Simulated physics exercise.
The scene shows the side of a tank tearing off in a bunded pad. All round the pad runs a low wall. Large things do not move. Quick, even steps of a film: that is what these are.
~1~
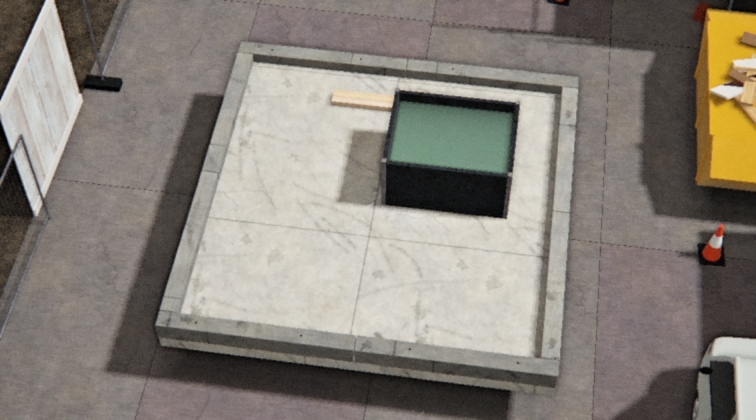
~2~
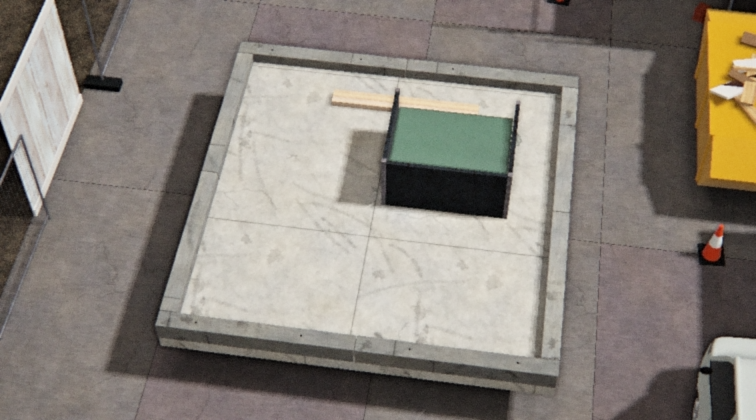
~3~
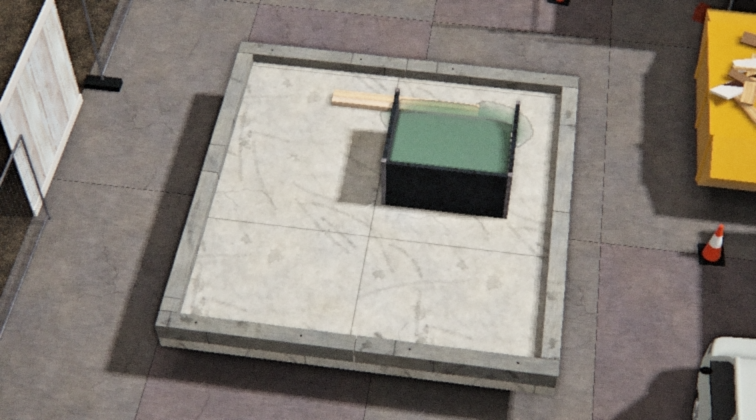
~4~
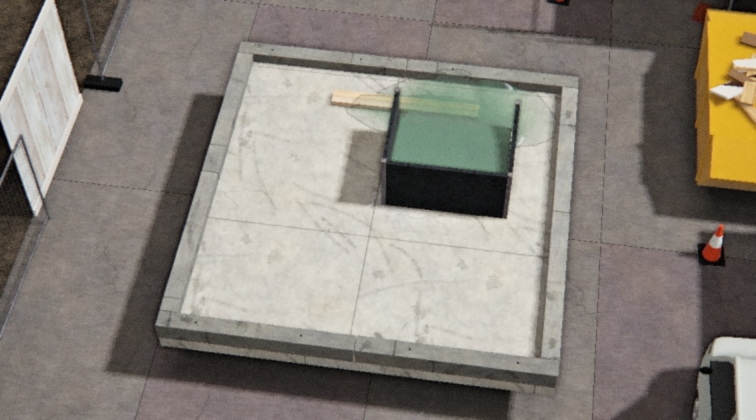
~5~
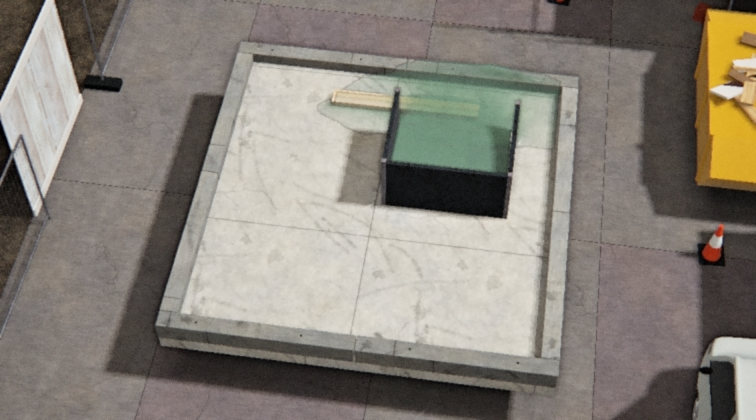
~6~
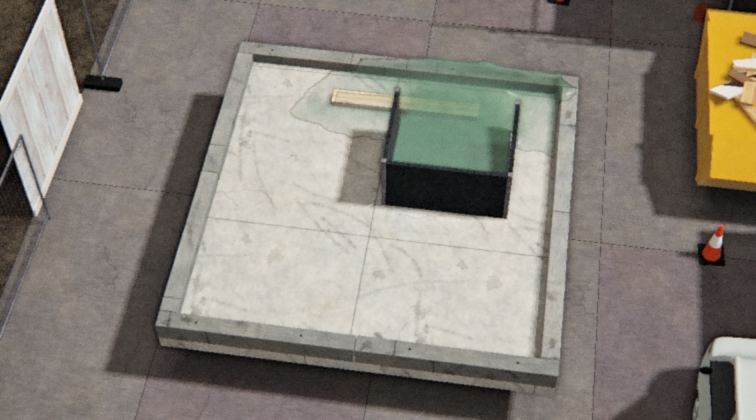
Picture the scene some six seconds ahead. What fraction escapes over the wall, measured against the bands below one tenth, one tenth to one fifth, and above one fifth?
The fraction that escapes is above one fifth.
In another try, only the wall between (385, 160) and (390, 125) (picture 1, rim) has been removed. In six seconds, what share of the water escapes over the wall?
Near 12 in a hundred.
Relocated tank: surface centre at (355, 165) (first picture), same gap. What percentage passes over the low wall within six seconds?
24 per cent.
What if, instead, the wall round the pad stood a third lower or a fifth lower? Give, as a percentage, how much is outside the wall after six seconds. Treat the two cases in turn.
First try roughly 48 per cent, second try roughly 42 per cent.
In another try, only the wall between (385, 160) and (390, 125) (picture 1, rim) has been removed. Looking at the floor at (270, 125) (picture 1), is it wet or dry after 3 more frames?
At that place: Wet.
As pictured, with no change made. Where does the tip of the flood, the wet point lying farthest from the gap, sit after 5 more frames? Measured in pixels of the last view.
My guess would be about (253, 67).
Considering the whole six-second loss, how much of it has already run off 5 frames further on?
Somewhere around 60 per cent, I'd say.
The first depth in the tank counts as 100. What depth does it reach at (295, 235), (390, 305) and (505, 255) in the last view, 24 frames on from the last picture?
Approx. values, in order: 2 %, 0 %, 4 %.
A moment on, water covers 25 % of the floor; the low wall has let 13 % over.
Next, water covers 25 % of the floor; the low wall has let 21 % over.
Then, water covers 35 % of the floor; the low wall has let 33 % over.
Later, water covers 60 % of the floor; the low wall has let 35 % over.
In the end, water covers 75 % of the floor; the low wall has let 35 % over.
